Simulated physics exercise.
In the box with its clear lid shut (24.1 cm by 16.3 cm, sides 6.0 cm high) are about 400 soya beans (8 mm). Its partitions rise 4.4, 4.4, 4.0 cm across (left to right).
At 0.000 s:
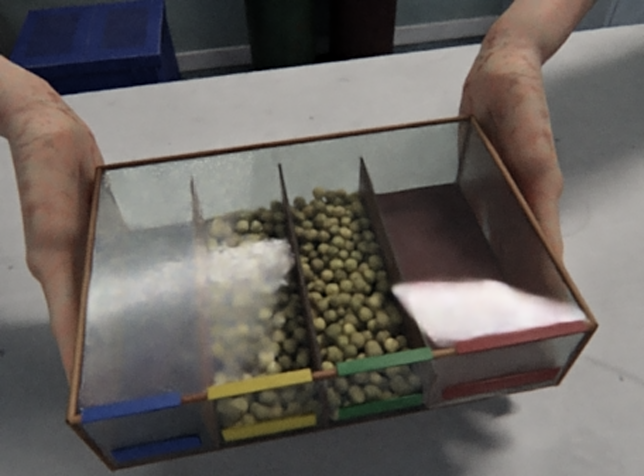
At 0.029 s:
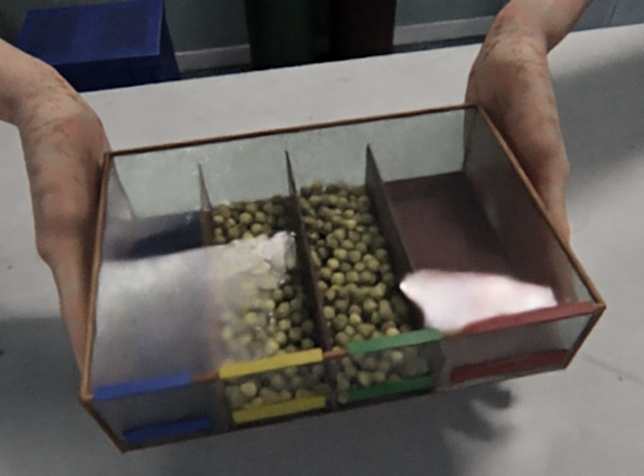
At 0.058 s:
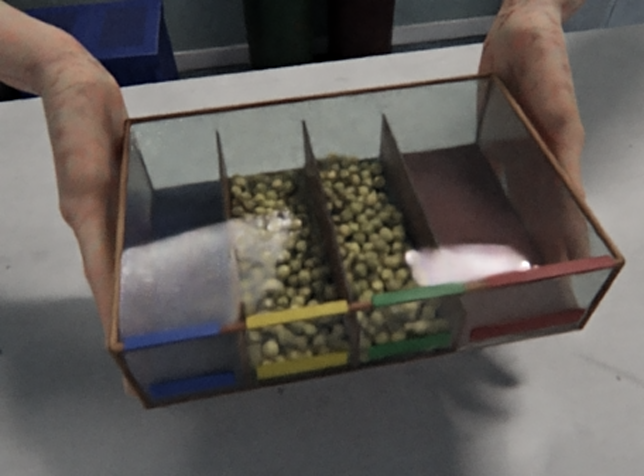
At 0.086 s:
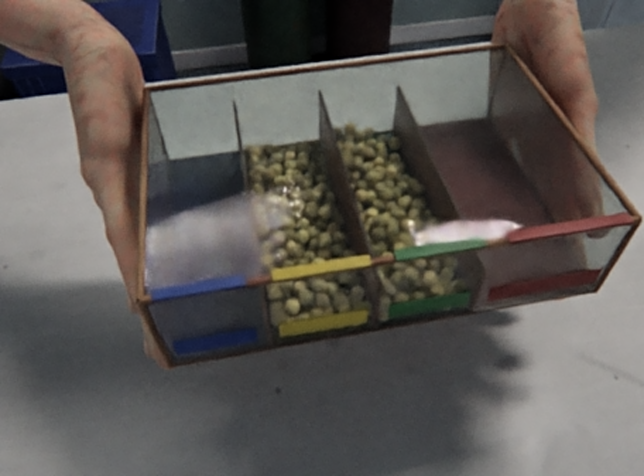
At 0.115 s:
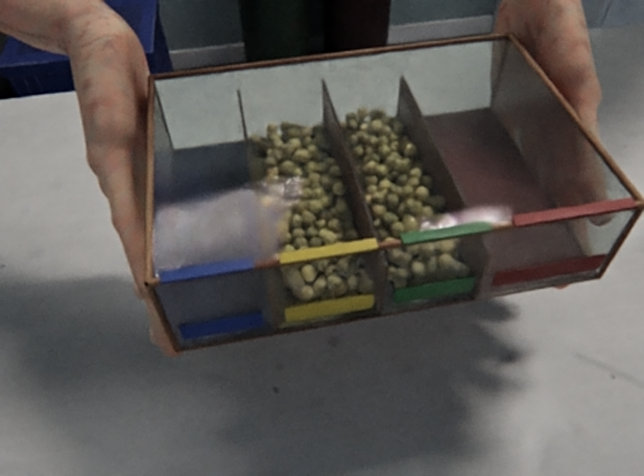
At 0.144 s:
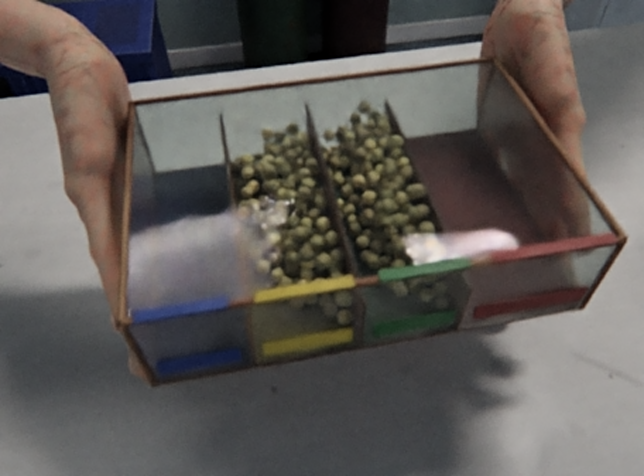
A clear-lidded box of soya beans, held in two hands, was pushed away and slightly right over the table, then drawn back a little, the beans staying in the yellow and green sections.
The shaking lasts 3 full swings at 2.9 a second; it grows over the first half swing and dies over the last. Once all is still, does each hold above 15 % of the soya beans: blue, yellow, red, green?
In the blue compartment: Below; in the yellow compartment: Above; in the red compartment: Above; in the green compartment: Above.
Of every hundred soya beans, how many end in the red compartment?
Some 35 per cent.
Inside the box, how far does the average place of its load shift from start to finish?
About 4.5 cm.
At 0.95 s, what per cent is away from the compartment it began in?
Roughly 45 per cent.
Then, at 0.45 s, tilt 0 degrees; yellow 45 %, red 10 %, green 45 %; middle of all pieces near (410, 110).
After 0.71 s, tilt 0 degrees; yellow 35 %, red 25 %, green 40 %; middle of all pieces near (365, 254).
After 0.95 s, tilt 0 degrees; yellow 30 %, red 35 %, green 35 %; middle of all pieces near (276, 357).
Then, at 1.18 s, tilt 0 degrees; yellow 30 %, red 35 %, green 30 %; middle of all pieces near (369, 288).
At rest (1.6 s), blue 0 %, yellow 30 %, red 35 %, green 30 %.
